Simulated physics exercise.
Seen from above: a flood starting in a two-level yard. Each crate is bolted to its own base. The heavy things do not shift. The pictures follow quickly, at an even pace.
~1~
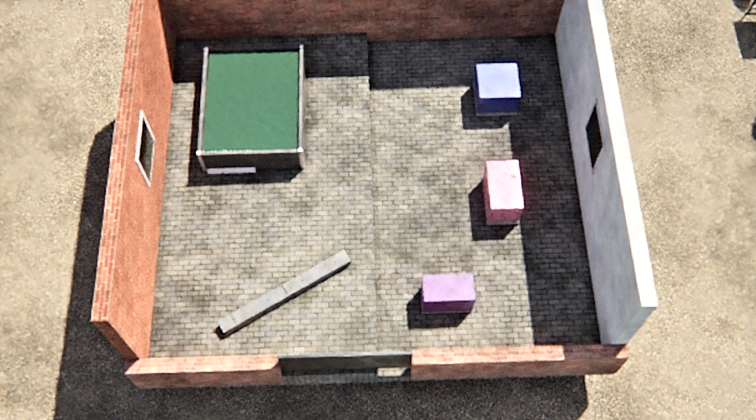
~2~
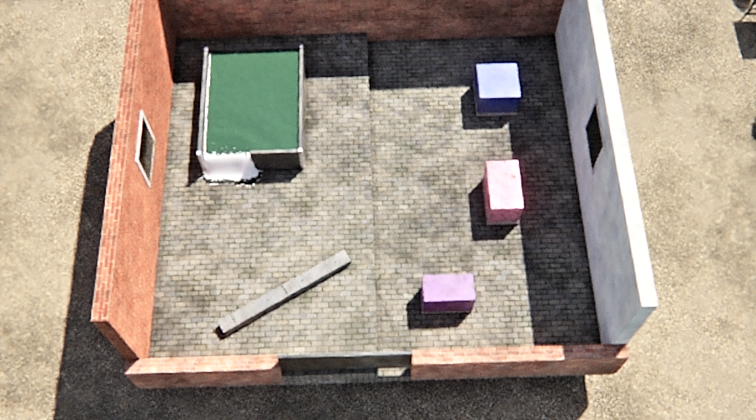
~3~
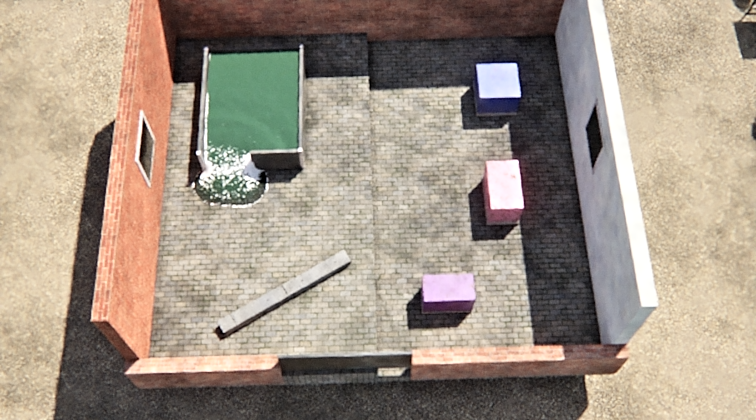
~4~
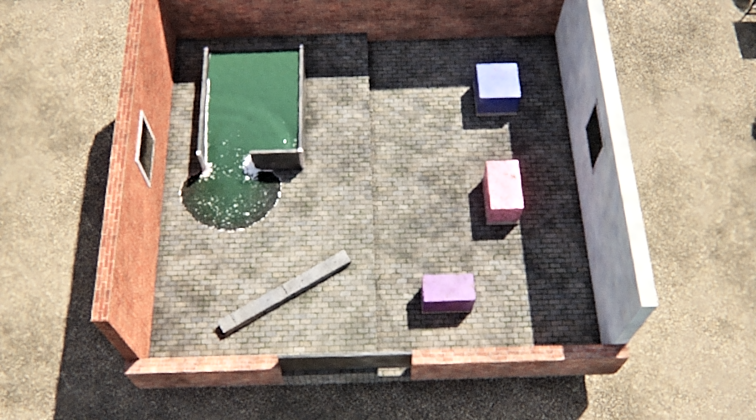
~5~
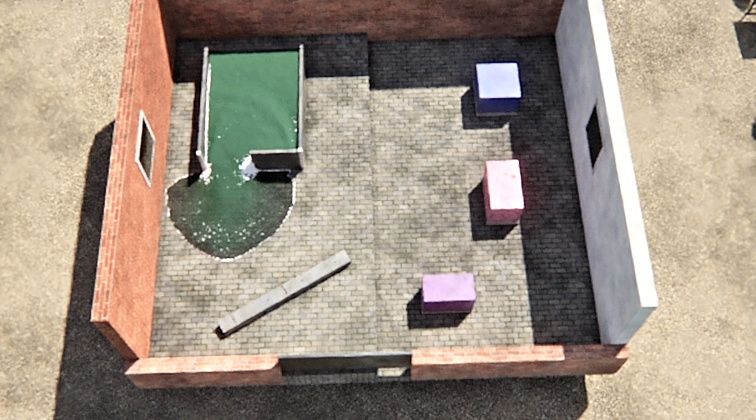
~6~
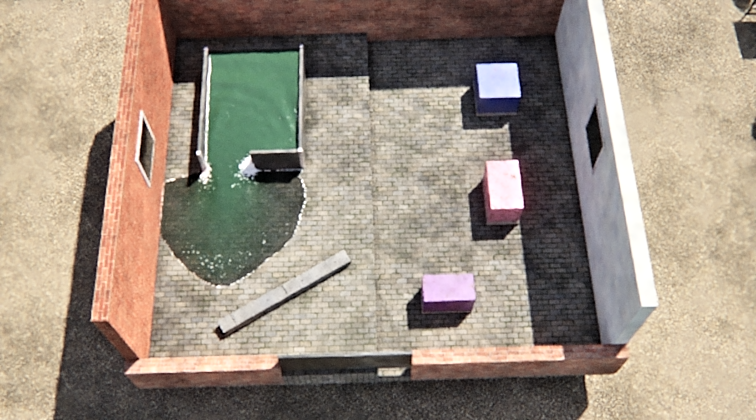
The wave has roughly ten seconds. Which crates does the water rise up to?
The pink crate stays dry; the blue crate stays dry; the purple crate gets wet.
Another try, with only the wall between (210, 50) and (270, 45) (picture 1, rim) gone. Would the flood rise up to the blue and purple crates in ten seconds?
One by one: Blue crate gets wet, purple crate is soaked.
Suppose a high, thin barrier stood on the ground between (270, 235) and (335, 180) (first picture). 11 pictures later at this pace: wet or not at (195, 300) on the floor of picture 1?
There: Under water.
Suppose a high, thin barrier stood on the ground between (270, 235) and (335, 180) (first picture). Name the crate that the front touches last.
That is the crate marked blue.
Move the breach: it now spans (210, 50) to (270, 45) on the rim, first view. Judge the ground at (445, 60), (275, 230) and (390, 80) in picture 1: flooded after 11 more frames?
As listed: Wet, dry, covered.
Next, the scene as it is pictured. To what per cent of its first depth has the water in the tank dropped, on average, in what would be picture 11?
I make it 76 per cent.
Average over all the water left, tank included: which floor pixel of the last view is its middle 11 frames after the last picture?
Around (240, 171).
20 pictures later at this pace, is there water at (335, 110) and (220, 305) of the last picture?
One after the other: Dry, awash.
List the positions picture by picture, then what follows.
The first frame shows still water in the tank at (252, 101).
In the second frame, water pours out at (229, 162) and has run to (257, 175).
In the third frame, the front is at (249, 201), out from the gap at (229, 163).
In the fourth frame, the front is at (232, 227), out from the gap at (229, 164).
In the fifth frame, water pours out at (229, 164) and has run to (234, 254).
In the sixth frame, water pours out at (229, 163) and has run to (226, 282).
A moment on, water covers 15 % of the floor; the pink crate not reached, the blue crate not reached, the purple crate not reached.
Next, water covers 20 % of the floor; the pink crate not reached, the blue crate not reached, the purple crate not reached.
Then, water covers 30 % of the floor; the pink crate not reached, the blue crate not reached, the purple crate not reached.
Later, water covers 55 % of the floor; the pink crate water round its plinth, the blue crate not reached, the purple crate water round its plinth.
In the end, water covers 90 % of the floor; the pink crate stayed above the water, the blue crate stayed above the water, the purple crate was topped.
